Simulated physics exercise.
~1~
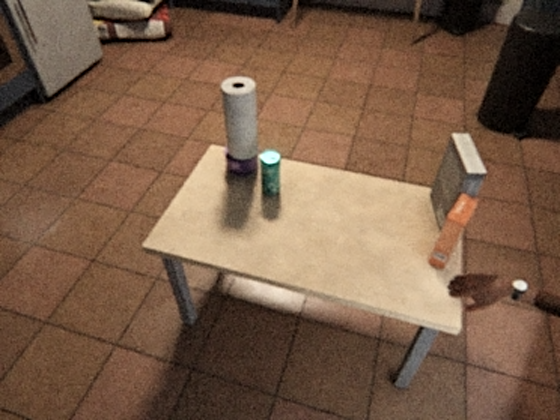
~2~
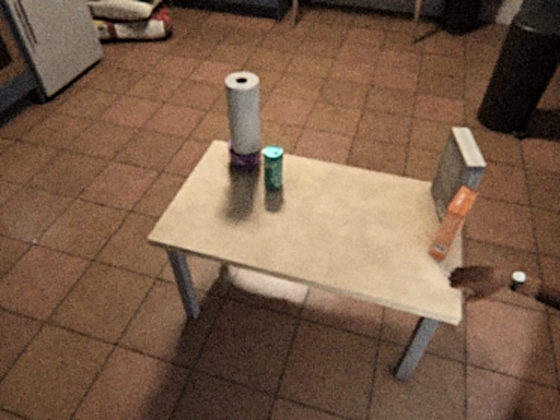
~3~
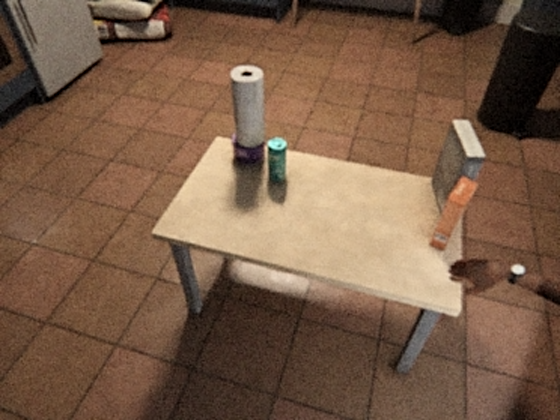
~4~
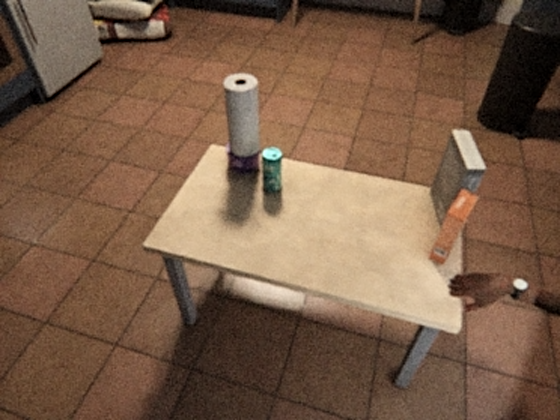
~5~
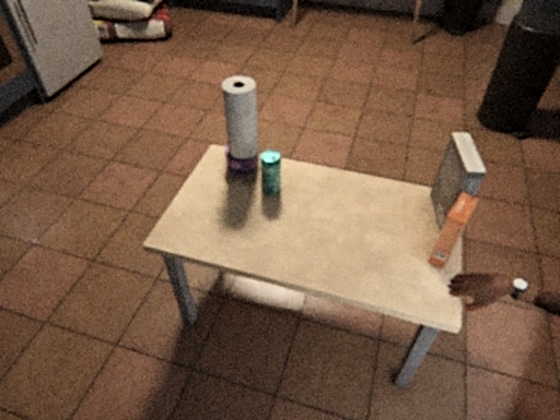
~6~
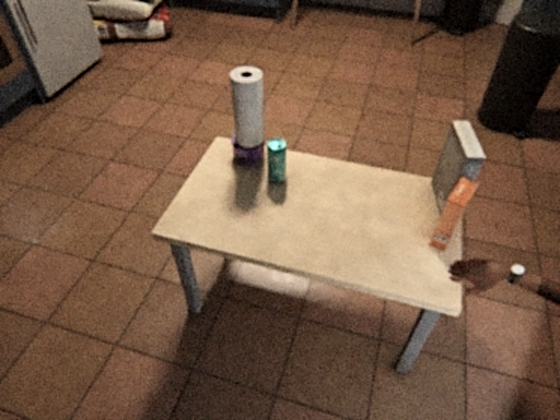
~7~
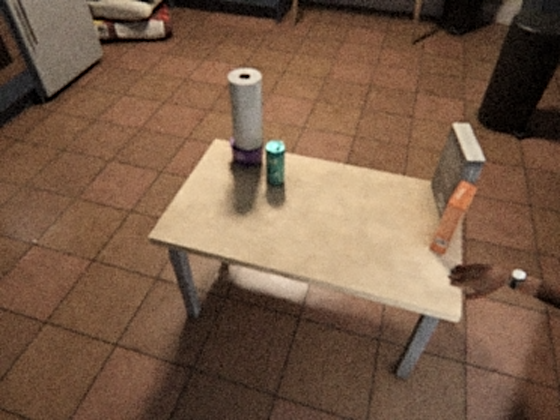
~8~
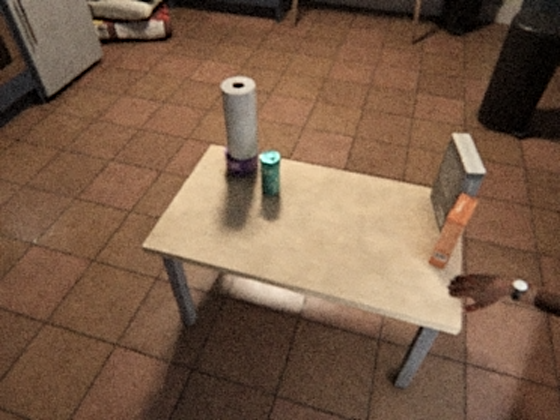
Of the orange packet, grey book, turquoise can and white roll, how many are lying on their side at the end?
None of them are lying on their side. The orange packet, grey book, turquoise can and white roll all remain upright on the table.
